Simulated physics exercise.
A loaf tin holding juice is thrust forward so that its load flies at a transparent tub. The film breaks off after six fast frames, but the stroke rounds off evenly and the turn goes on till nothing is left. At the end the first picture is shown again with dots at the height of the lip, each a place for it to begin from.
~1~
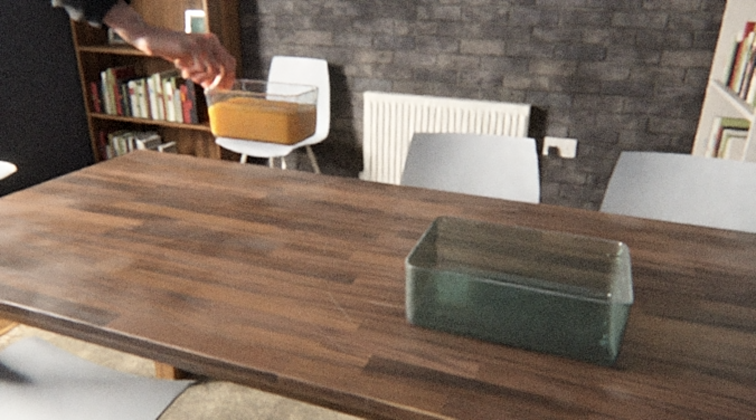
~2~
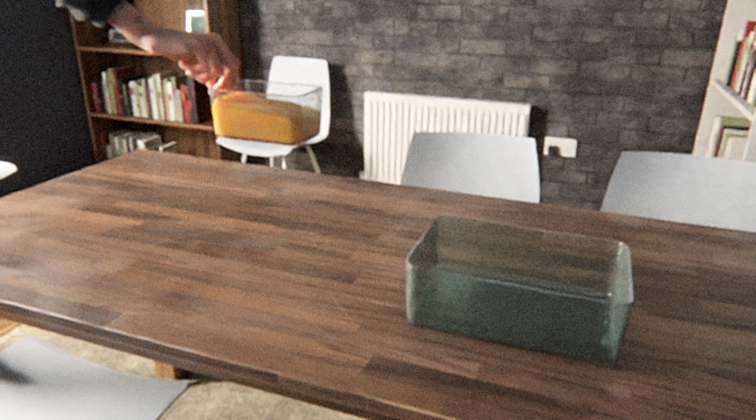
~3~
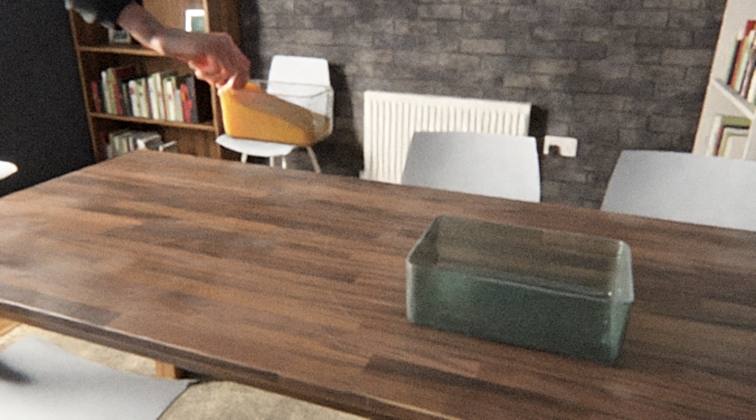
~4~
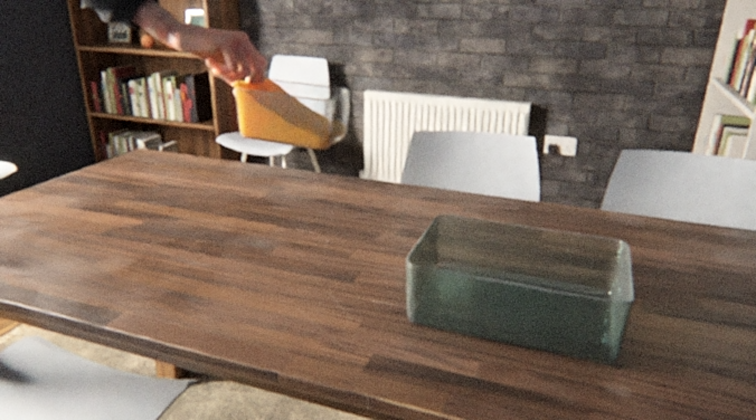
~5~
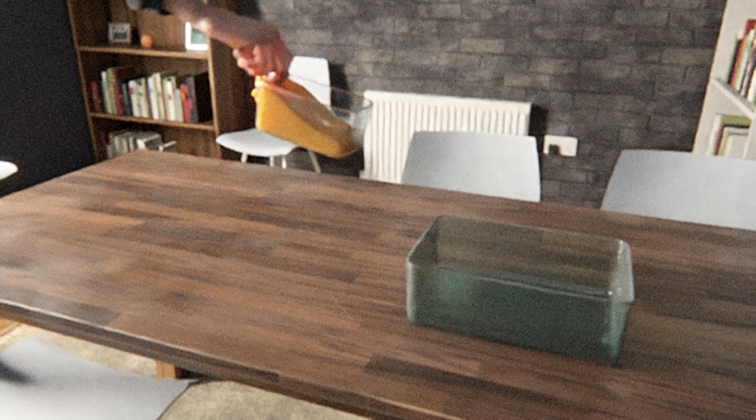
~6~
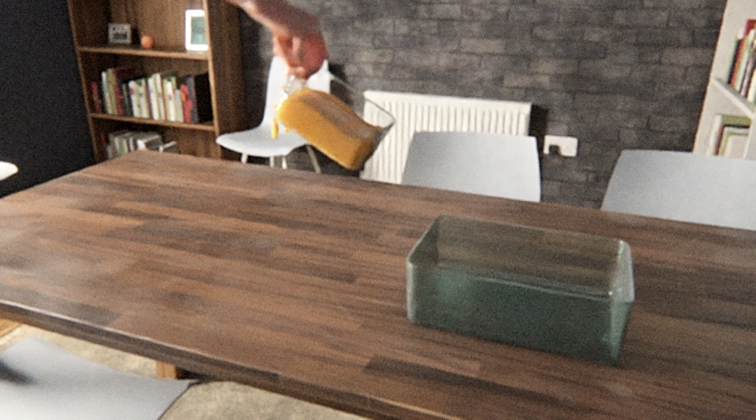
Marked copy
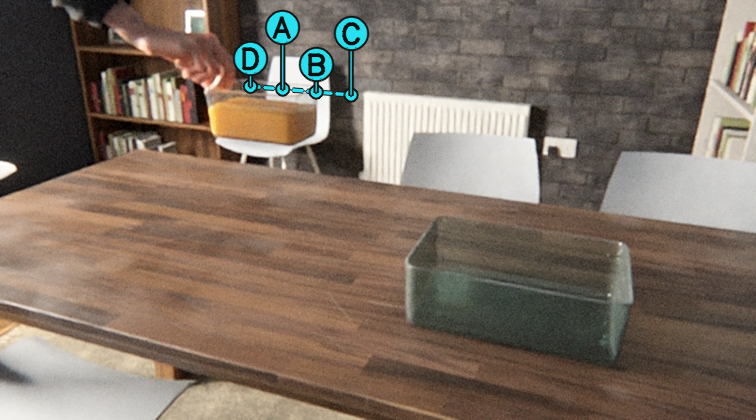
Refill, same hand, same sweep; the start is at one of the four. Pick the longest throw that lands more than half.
Use spot D.
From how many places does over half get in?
All four.
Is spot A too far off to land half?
No, that is safe.
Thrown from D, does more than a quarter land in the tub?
Yes, clearly.
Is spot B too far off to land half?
No, that is safe.
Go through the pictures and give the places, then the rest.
Upright, lip at (307, 91); tub from (406, 318) to (617, 363); nothing has left yet.
Upright, lip at (311, 91); nothing has left yet.
Upright, lip at (322, 91); nothing has left yet.
Tipped about 2°, lip at (340, 94); juice is over the rim, down to (259, 85).
Tipped about 12°, lip at (364, 106); juice is over the rim, down to (263, 98).
Tipped about 28°, lip at (388, 125); juice is over the rim, down to (278, 136).
On the marked copy, A at (282, 89); B at (316, 92); C at (351, 95); D at (250, 86).
Choosing A, about 77 % lands in the tub, 15 % falls short and 9 % goes beside or beyond.
Choosing B, about 80 % lands in the tub, 6 % falls short and 13 % goes beside or beyond.
Choosing C, about 90 % lands in the tub, 5 % falls short and 4 % goes beside or beyond.
Choosing D, about 62 % lands in the tub, 31 % falls short and 7 % goes beside or beyond.
